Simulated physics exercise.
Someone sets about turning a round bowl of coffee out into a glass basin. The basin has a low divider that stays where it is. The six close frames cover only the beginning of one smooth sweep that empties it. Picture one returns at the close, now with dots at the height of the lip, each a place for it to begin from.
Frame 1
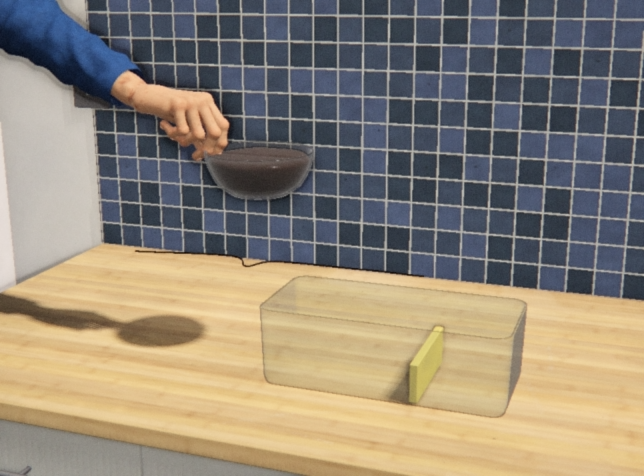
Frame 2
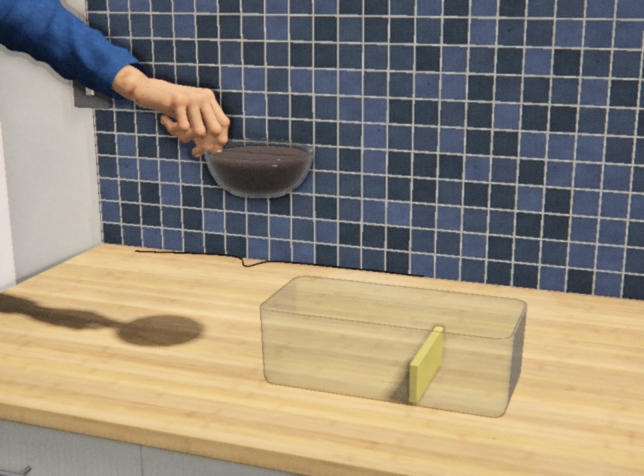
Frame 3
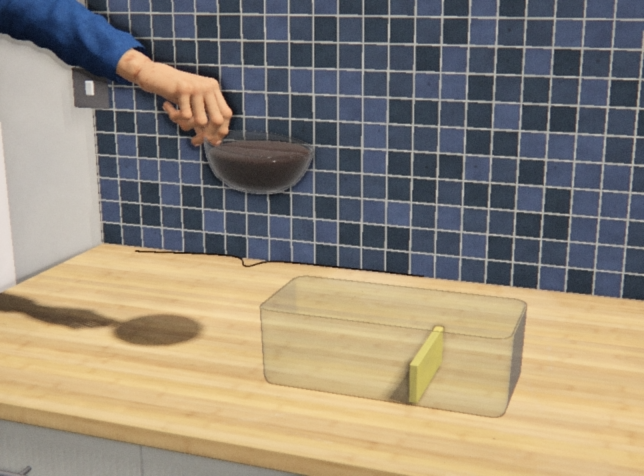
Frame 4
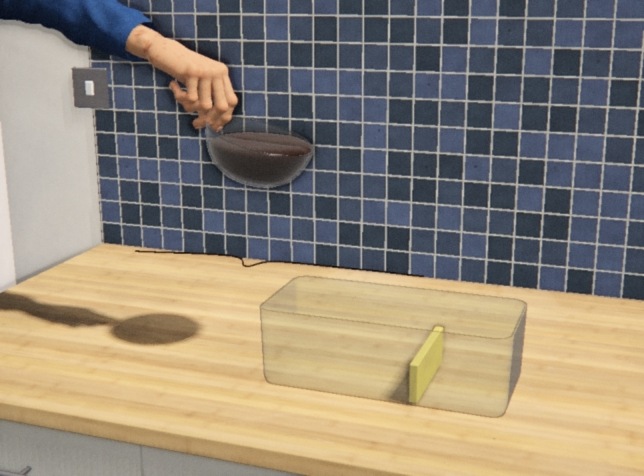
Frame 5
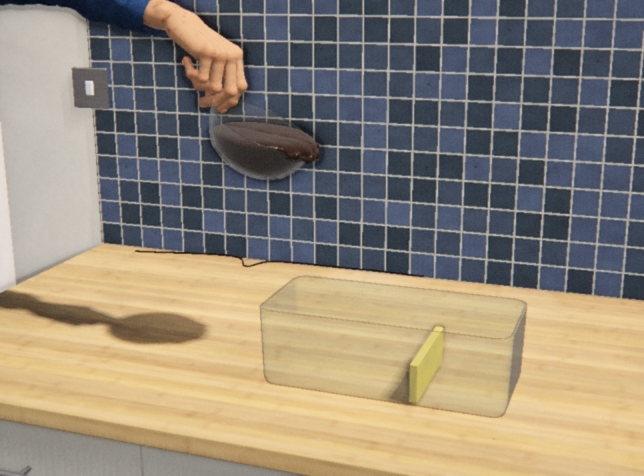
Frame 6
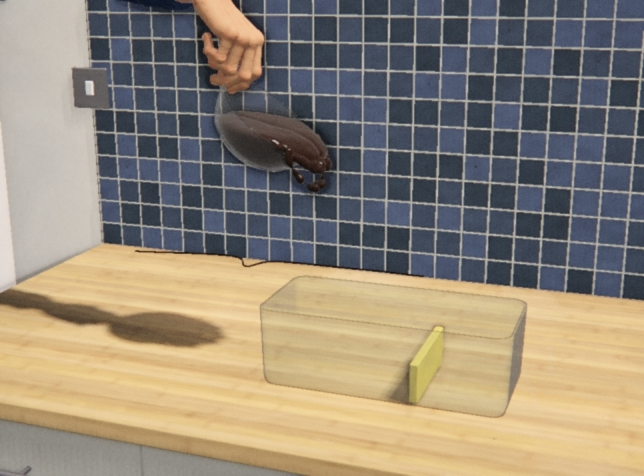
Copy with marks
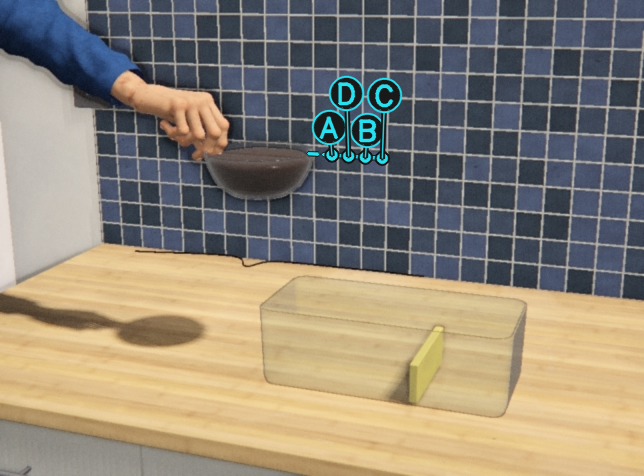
A hand in a blue sleeve holds a clear round bowl of dark coffee level above a wooden counter, left of a glass basin with a small yellow wall inside. The hand then rises and tips the bowl steadily to the right, and coffee slides over the lip and begins to drop.
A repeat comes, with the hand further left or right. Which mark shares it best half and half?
Use place A.
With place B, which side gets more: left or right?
More ends on the right.
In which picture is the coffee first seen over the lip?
Picture 4.
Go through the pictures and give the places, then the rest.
The first picture shows upright, lip at (308, 153); basin from (265, 380) to (507, 417); top of the wall at (427, 345); nothing has left yet.
The second picture shows upright, lip at (308, 153); nothing has left yet.
The third picture shows tipped about 8°, lip at (308, 153); nothing has left yet.
The fourth picture shows tipped about 16°, lip at (308, 153); coffee is over the lip, down to (308, 153).
The fifth picture shows tipped about 28°, lip at (308, 153); coffee is over the lip, down to (312, 159).
The sixth picture shows tipped about 41°, lip at (308, 153); coffee is over the lip, down to (314, 188).
On the marked copy, A at (332, 155); B at (365, 157); C at (382, 158); D at (348, 156).
Choosing A, about 50 % ends left of the wall and 46 % right of it; 4 % is lost outside.
Choosing B, about 17 % ends left of the wall and 78 % right of it; 5 % is lost outside.
Choosing C, about 26 % ends left of the wall and 70 % right of it; 4 % is lost outside.
Choosing D, about 26 % ends left of the wall and 70 % right of it; 4 % is lost outside.
